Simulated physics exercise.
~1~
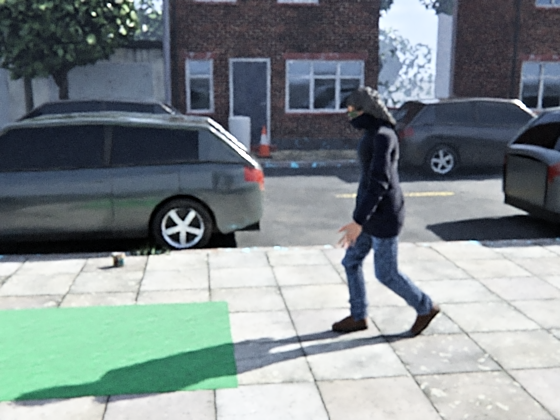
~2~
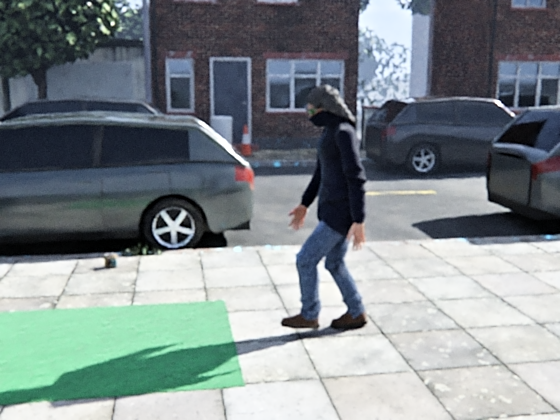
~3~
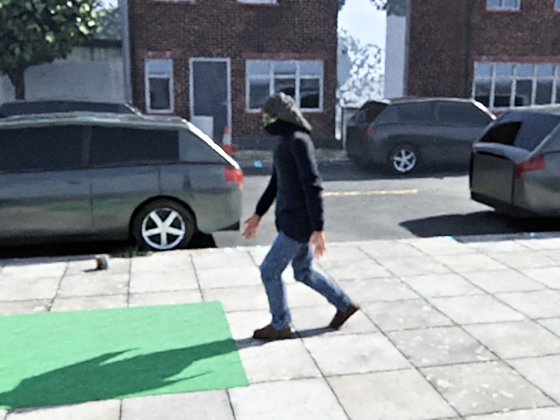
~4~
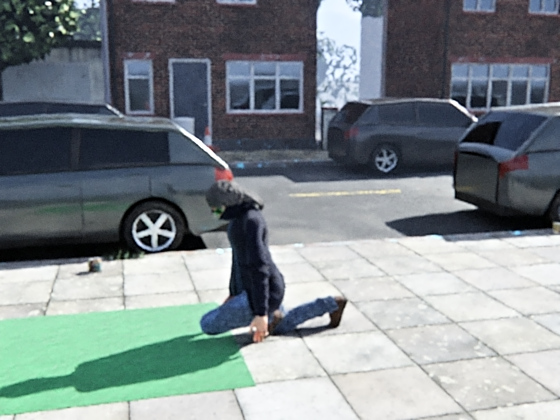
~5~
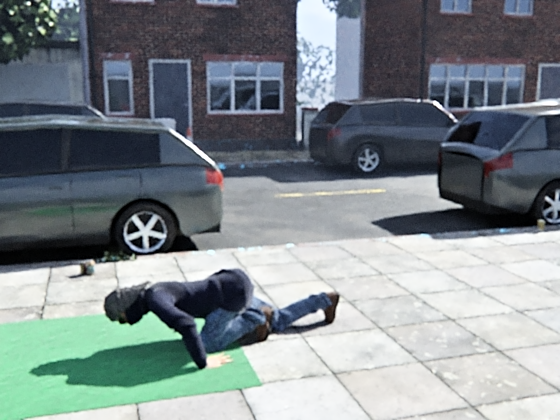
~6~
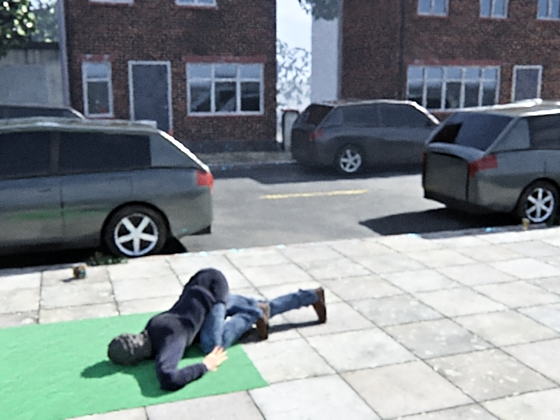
We see a person in a dark jacket and jeans walk left along a paved sidewalk past parked cars, then drop to the knees, fold forward onto a green mat and end slumped face down, head, chest and hips over its near edge and feet on the paving.
